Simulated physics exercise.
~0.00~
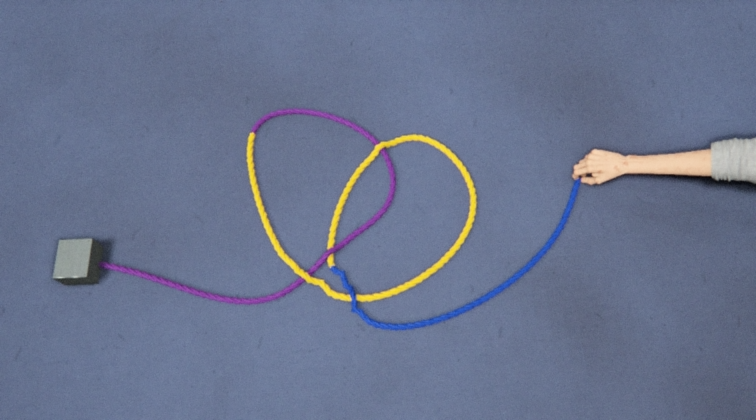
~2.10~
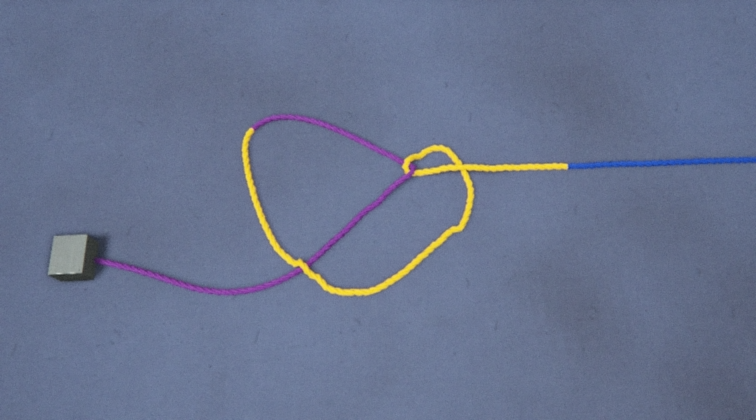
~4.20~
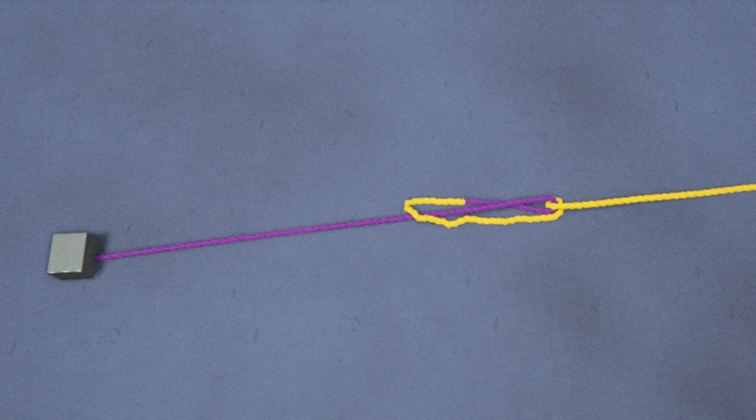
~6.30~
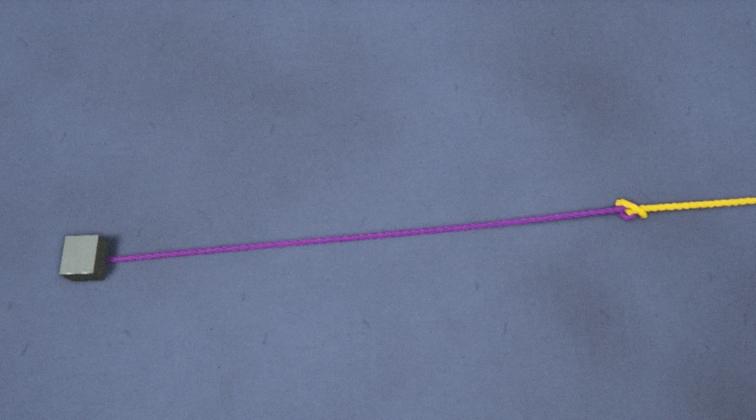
A looped purple, yellow and blue rope is pulled right by a hand and jams into a knot.
